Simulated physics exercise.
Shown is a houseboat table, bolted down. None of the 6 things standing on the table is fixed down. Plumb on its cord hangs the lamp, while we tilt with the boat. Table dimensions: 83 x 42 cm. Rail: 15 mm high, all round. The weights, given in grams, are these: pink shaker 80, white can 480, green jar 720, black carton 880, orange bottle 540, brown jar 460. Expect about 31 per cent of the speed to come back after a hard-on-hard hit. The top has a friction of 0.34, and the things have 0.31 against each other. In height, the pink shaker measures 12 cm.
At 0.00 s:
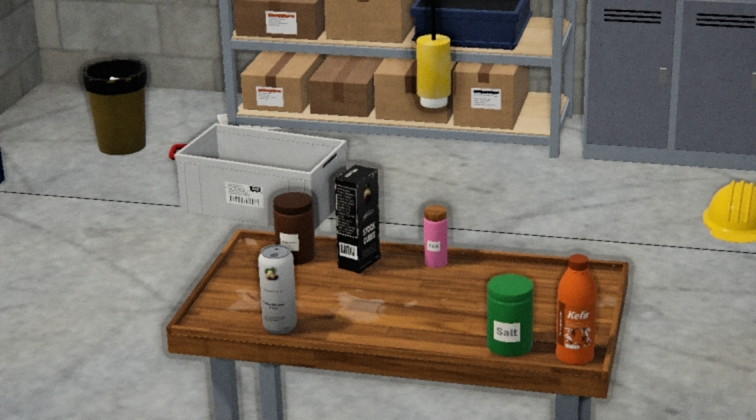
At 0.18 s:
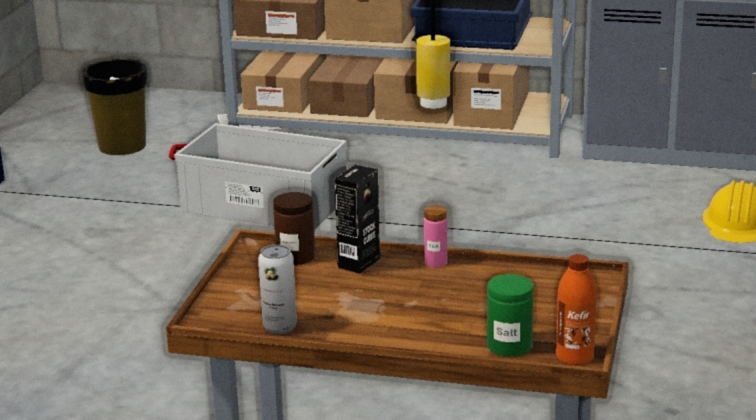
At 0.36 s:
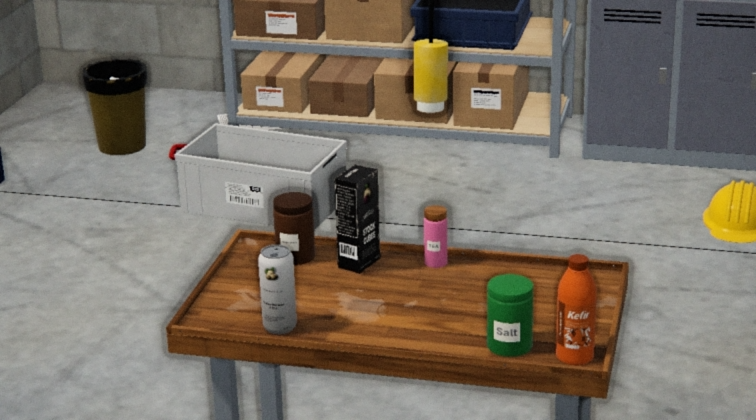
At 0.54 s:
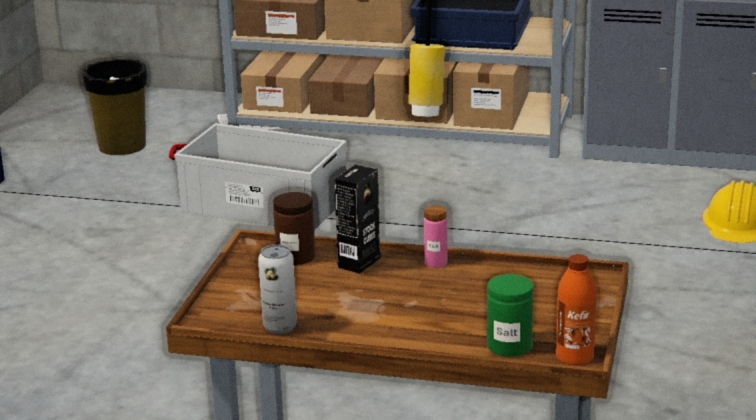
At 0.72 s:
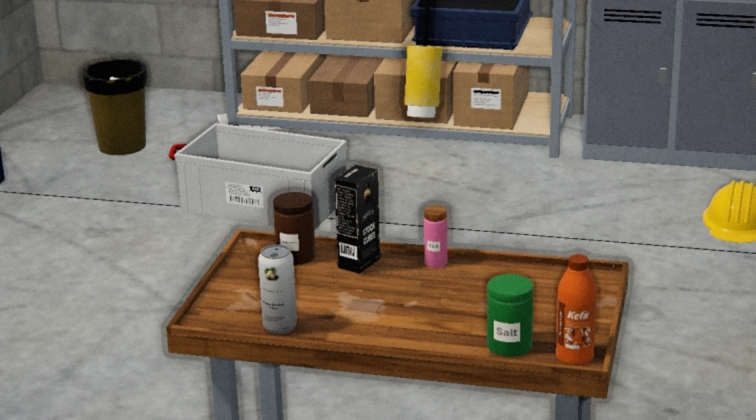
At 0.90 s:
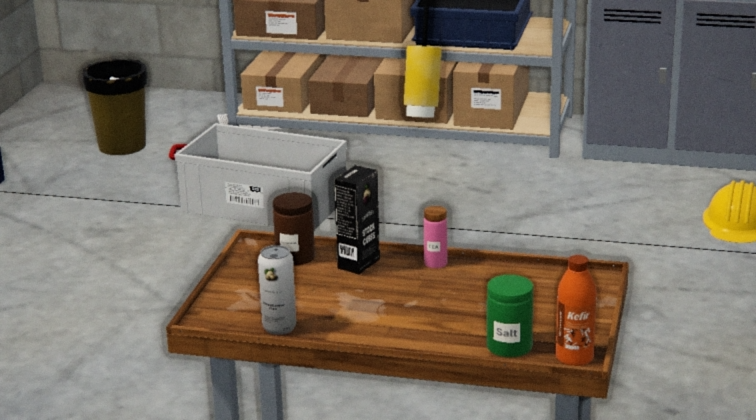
In this clip, a white can, brown jar, black carton, pink shaker, green jar and orange bottle stay in place on a wooden table, while the yellow lamp hanging behind them shifts slightly to the left.
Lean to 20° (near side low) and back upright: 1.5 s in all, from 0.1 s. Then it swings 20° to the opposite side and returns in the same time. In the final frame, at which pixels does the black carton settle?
The black carton settles near (358, 219).
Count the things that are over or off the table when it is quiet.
0 of them.
By 1.70 s, boat heeled 1°, far side down.
By 2.60 s, boat heeled 15°, far side down.
When it is over (3.6 s), all 6 within 5 cm of the start. End places, in pixels of the last picture, black carton near (358, 219).
